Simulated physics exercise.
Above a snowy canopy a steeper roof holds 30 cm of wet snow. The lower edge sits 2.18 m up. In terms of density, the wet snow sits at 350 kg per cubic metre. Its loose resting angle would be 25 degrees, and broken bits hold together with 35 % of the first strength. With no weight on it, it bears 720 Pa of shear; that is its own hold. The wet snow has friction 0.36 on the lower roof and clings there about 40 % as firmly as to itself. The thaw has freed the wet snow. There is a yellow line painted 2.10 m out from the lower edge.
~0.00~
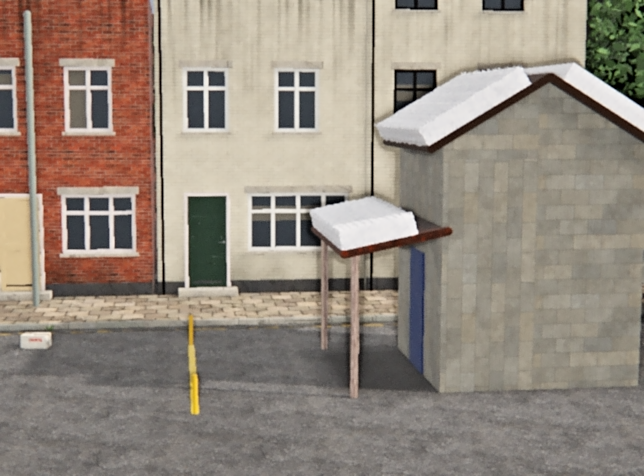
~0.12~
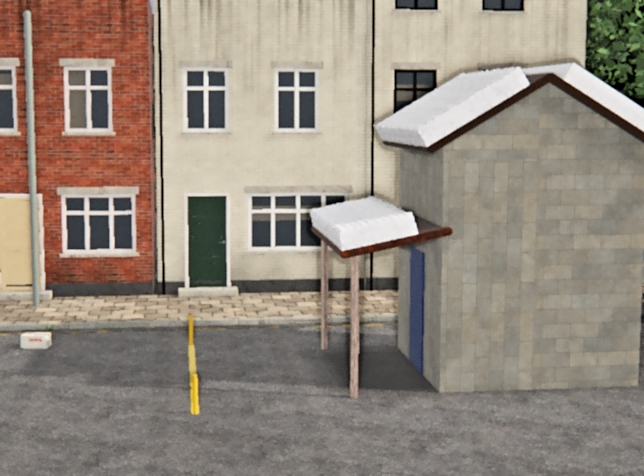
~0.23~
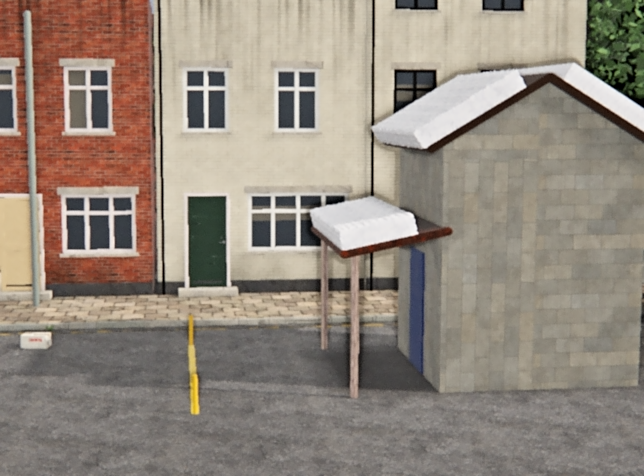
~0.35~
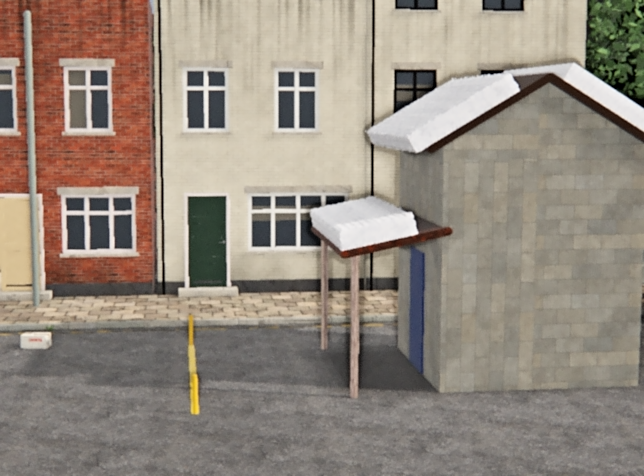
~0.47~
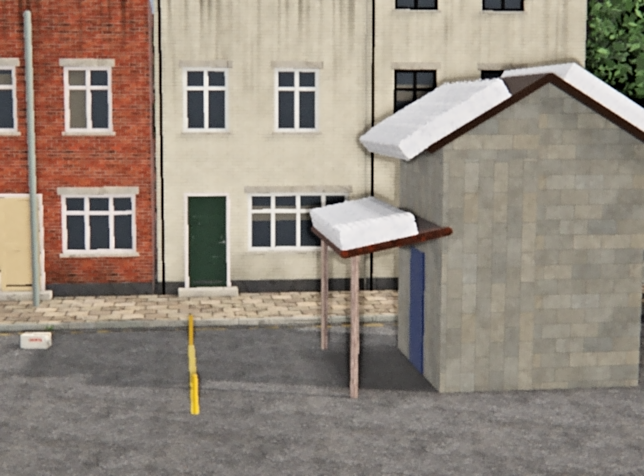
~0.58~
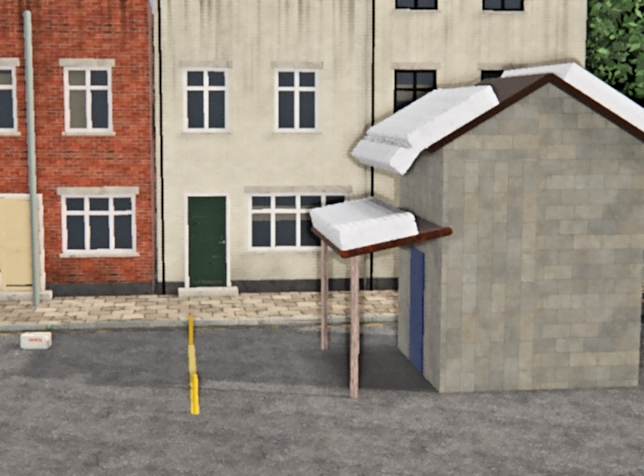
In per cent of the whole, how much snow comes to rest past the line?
24 %.
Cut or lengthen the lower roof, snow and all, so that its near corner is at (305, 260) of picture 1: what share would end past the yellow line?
That would come to roughly 16 %.
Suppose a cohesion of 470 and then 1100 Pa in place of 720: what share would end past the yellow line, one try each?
Result: 30 % for the first case, 16 % for the second.
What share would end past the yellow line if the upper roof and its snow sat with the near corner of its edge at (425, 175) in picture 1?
Result: Near 6 %.
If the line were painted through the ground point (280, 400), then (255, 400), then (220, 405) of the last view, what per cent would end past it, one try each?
About 55 %, 45 %, 30 %.
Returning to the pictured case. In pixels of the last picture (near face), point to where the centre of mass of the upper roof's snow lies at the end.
At about (222, 375).
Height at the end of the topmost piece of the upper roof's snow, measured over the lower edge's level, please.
Height above lower edge: Approx. 0.5 m.
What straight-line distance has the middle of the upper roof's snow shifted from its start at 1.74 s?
Some 4.4 m.
After 1.12 s, none is below the lower edge and 0 % is past the line.
After 1.74 s, 66 % is below the lower edge and 0 % is past the line.
After 2.37 s, 67 % is below the lower edge and 24 % is past the line.
After 3.00 s, 67 % is below the lower edge and 24 % is past the line.
After 3.10 s, 67 % is below the lower edge and 24 % is past the line.
